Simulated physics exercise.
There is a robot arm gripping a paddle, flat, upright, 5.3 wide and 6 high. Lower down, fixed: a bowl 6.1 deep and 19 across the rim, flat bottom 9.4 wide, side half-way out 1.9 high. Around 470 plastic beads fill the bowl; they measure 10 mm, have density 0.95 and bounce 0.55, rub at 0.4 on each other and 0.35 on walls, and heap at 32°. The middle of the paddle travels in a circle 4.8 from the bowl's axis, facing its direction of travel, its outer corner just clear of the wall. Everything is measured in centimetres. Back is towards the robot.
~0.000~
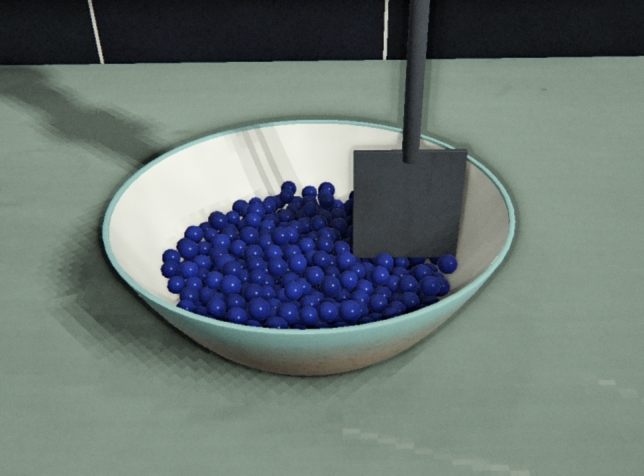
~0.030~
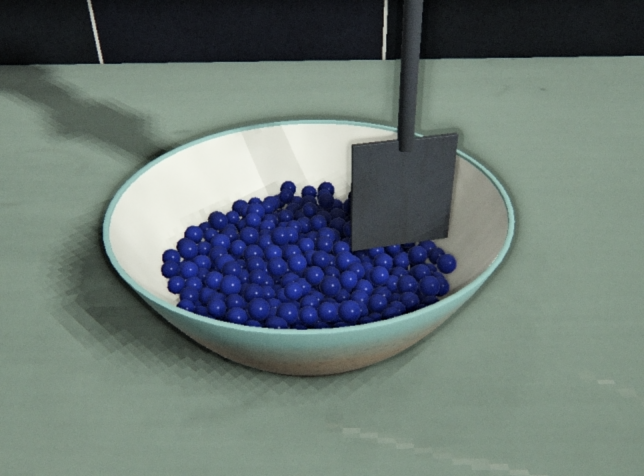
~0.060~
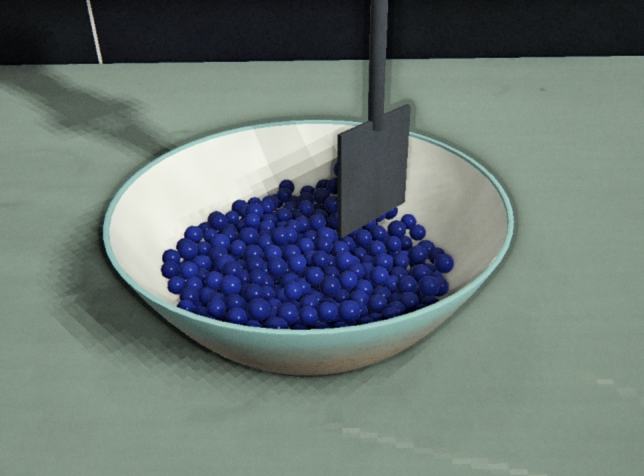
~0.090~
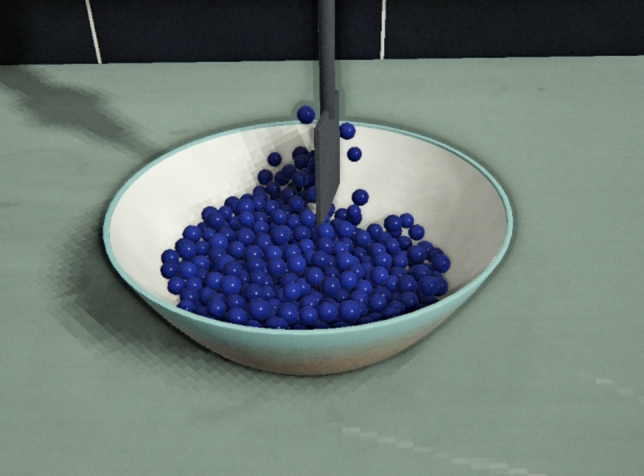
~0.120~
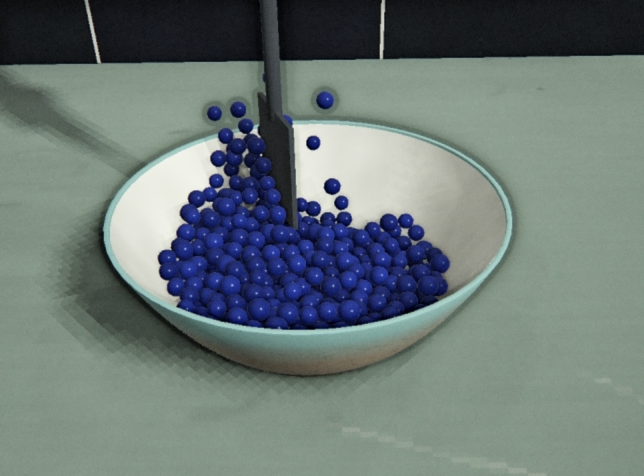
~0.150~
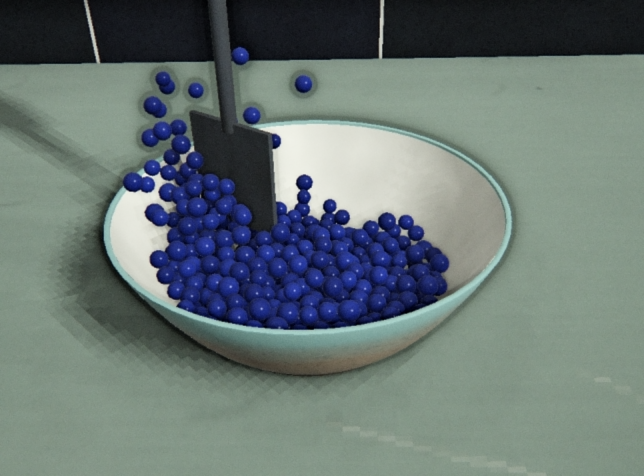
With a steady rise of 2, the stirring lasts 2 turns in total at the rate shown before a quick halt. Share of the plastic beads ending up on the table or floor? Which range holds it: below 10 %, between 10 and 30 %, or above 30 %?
It lies between 10 and 30 %.
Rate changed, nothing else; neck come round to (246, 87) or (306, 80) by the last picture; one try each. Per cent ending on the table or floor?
It comes to roughly 15 per cent and then 5 per cent.
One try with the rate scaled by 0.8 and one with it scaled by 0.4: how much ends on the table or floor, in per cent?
I'd expect about 10 per cent, then about 0 per cent.
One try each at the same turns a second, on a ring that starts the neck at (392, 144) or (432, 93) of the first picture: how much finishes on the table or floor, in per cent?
Near 35 per cent and near 0 per cent, in that order.
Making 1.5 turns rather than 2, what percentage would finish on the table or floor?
Then roughly 10 percent.
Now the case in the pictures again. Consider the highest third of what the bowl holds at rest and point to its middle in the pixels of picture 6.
Centre of top third: Approx. (316, 272).
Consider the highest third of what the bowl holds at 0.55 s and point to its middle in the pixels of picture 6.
I'd point to about (315, 269).
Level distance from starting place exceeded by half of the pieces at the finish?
I'd estimate close to 1 cm.
By 0.35 s, 6° round, highest piece 11 above the table; 397 in the bowl, 28 on the table or floor, 46 in flight or on the tool.
By 0.55 s, 227° round, highest piece 4 above the table; 388 in the bowl, 79 on the table or floor, 4 in flight or on the tool.
By 0.85 s, 0° round, highest piece 4 above the table; 388 in the bowl, 83 on the table or floor.
By 1.55 s, 0° round, highest piece 4 above the table; 388 in the bowl, 83 on the table or floor.
Final count, 388 in the bowl, 83 on the table or floor. That is 18 % on the table or floor.
